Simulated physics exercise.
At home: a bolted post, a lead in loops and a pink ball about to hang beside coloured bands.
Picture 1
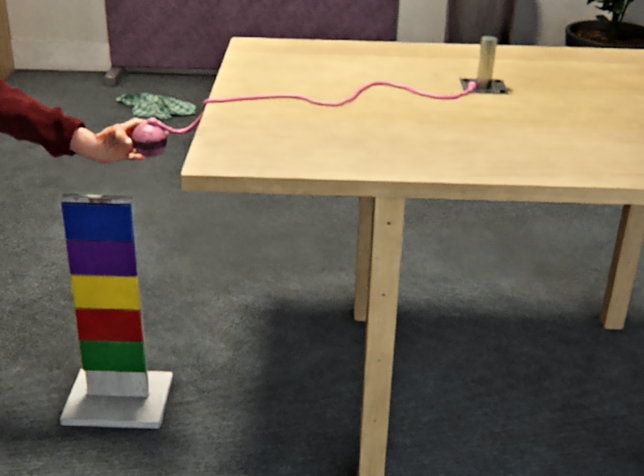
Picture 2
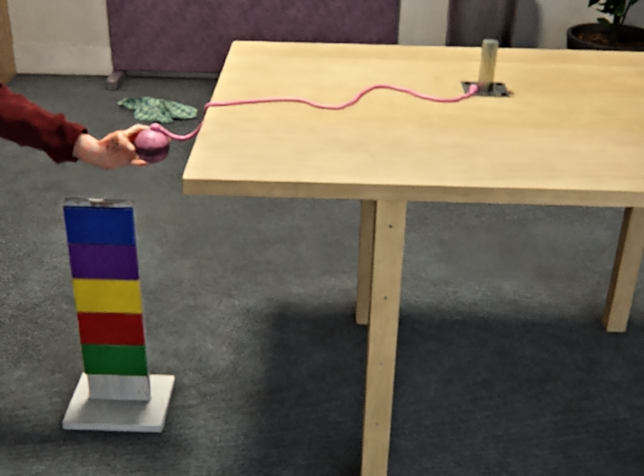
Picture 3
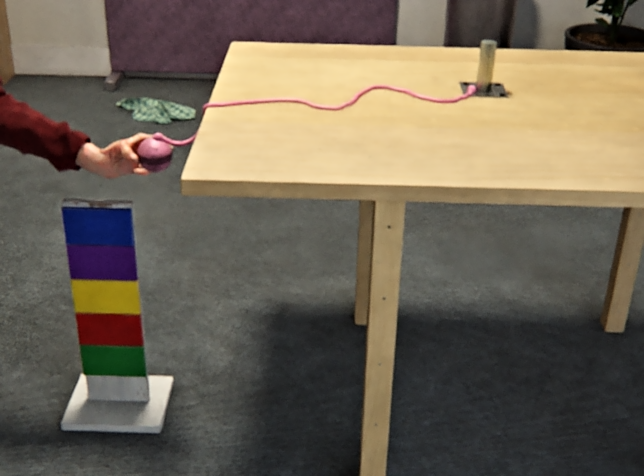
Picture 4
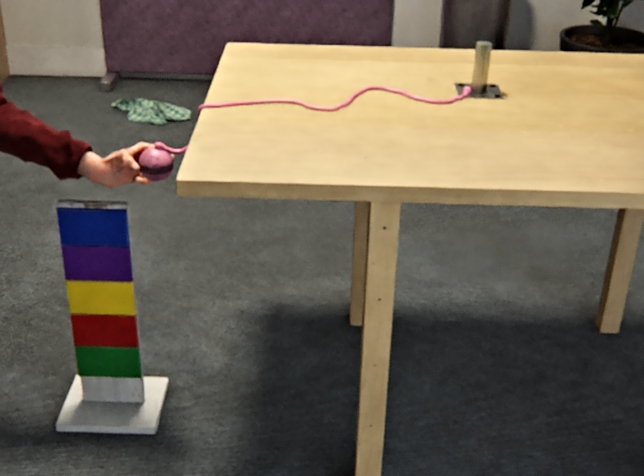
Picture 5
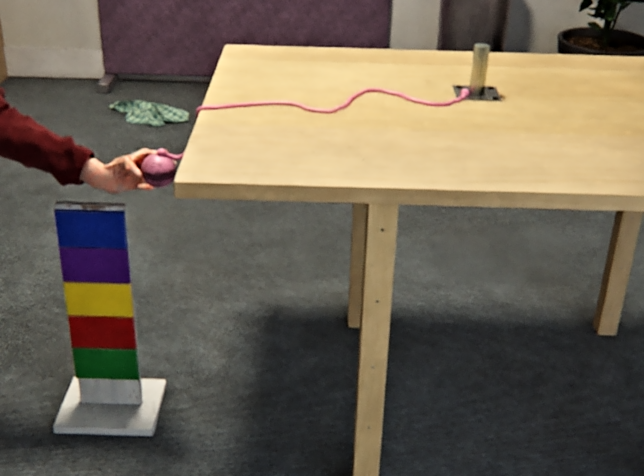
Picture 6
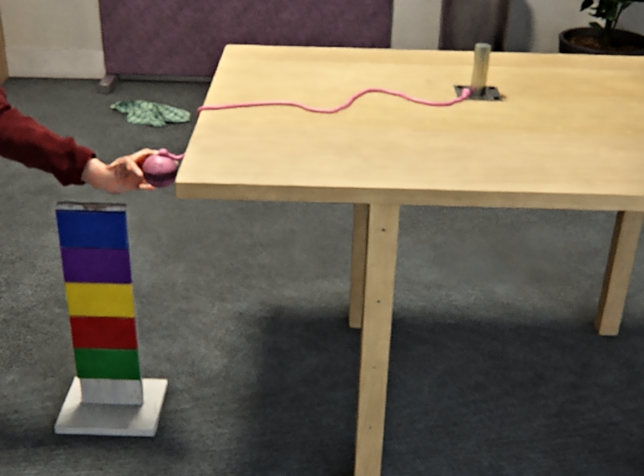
In a grey-carpeted room, seen from the front and slightly above, a pale wooden table fills the right side. A hand in a dark red sleeve holds a pink ball at the table's left edge, its pink cord winding across the top to a small upright post, above a stand banded blue, purple, yellow, red and green. The hand lowers the ball slightly and eases it rightward, then stays nearly still, while the view shifts very slightly.
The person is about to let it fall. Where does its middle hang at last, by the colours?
The purple one.
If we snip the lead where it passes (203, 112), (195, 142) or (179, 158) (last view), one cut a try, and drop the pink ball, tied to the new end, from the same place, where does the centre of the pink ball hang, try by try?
About (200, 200), (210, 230) and (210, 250).
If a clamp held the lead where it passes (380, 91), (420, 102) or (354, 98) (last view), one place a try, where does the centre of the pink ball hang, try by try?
Try by try, around (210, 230), (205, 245) and (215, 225).
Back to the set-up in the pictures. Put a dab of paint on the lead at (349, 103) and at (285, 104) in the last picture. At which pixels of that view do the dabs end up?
The first at (291, 100), the second at (208, 105).
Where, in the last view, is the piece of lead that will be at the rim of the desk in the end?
That spot is around (279, 104).
A little later, ball near (180, 265); level with purple.
Next, ball near (236, 249); level with purple.
Later still, ball near (211, 263); level with purple.
When it is over, ball near (202, 262); level with purple. The lead holds its middle at purple.
